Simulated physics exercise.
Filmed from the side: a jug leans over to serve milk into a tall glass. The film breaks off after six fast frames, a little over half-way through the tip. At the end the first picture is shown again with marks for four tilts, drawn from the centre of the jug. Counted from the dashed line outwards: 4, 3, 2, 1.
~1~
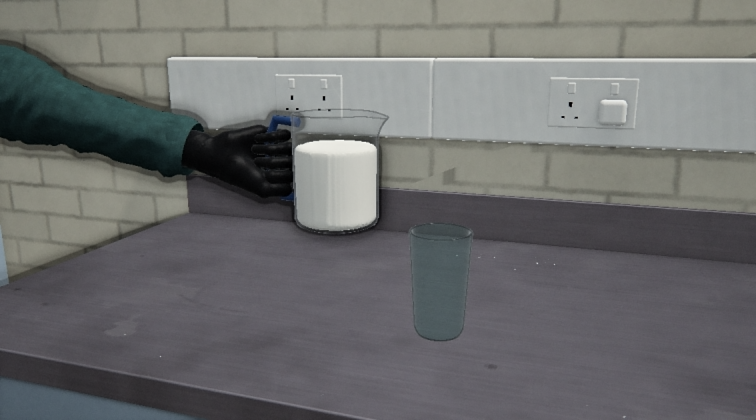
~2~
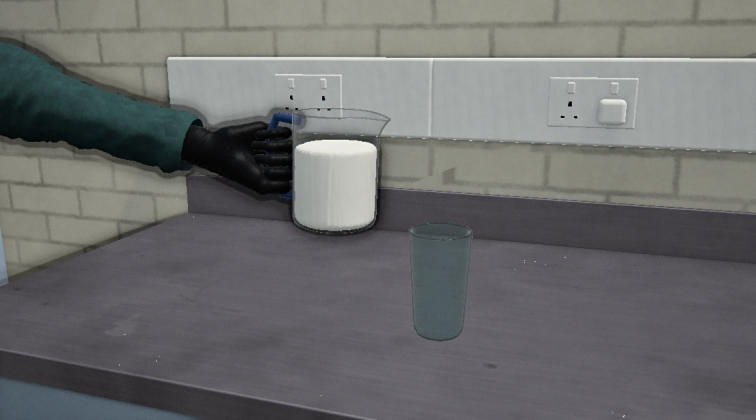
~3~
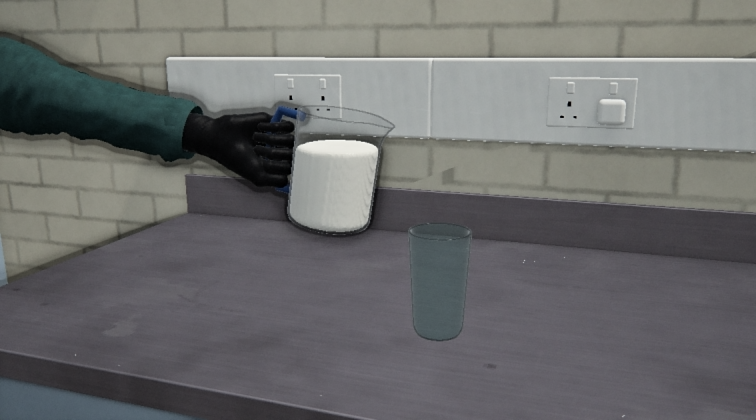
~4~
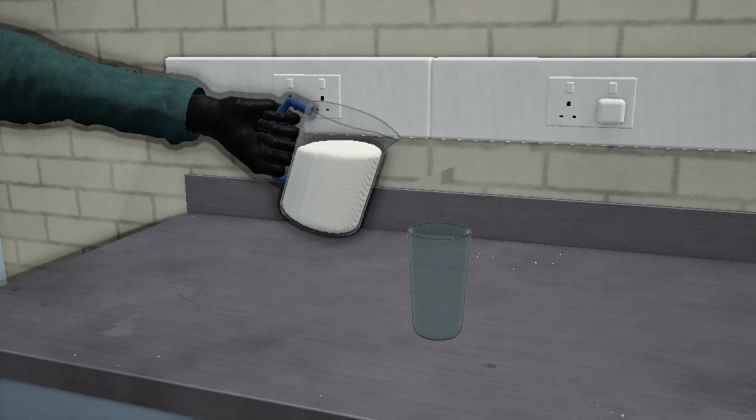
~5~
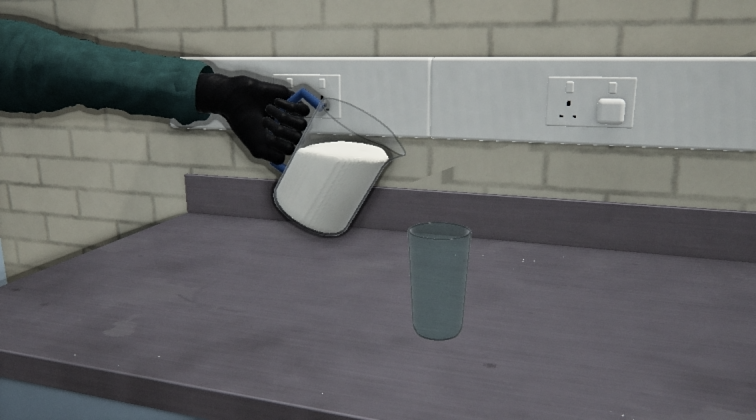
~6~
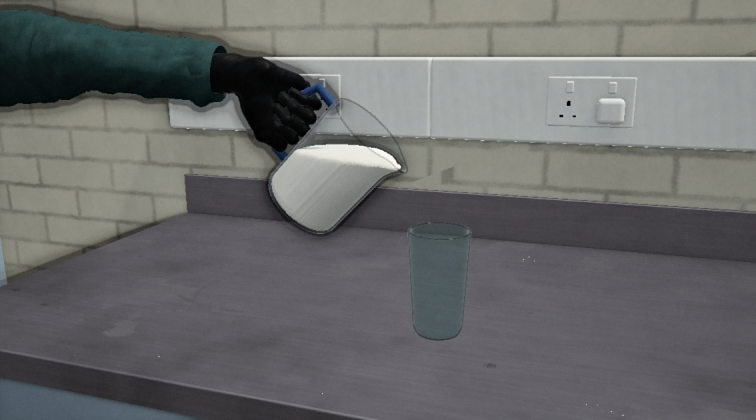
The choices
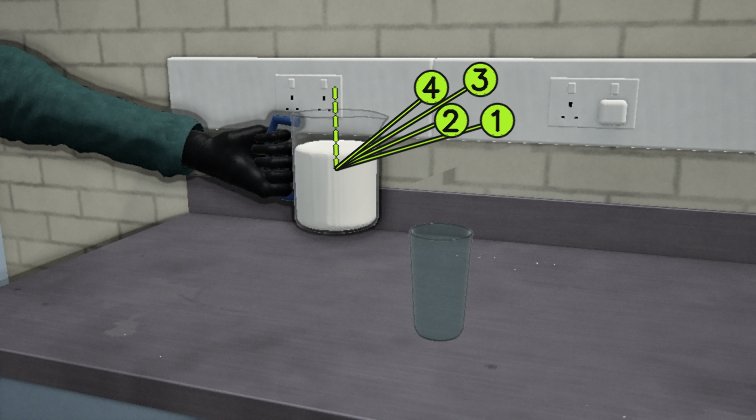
Black-gloved hand tilting a clear jug of white milk steadily rightward above a grey counter, near a tall, empty-looking glass.
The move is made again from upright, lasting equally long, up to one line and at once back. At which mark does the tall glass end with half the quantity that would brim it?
2 beats the others.
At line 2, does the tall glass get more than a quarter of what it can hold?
Yes, clearly.
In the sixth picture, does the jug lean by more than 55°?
No, it does not.
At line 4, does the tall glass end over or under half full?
Under.
On the marked copy, 1 at (481, 125); 2 at (434, 124); 3 at (466, 88); 4 at (420, 100).
If 1 is chosen, the tall glass ends with about 70 % of what it can hold.
If 2 is chosen, the tall glass ends with about 50 % of what it can hold.
If 3 is chosen, the tall glass ends with about 33 % of what it can hold.
If 4 is chosen, the tall glass ends with about 19 % of what it can hold.
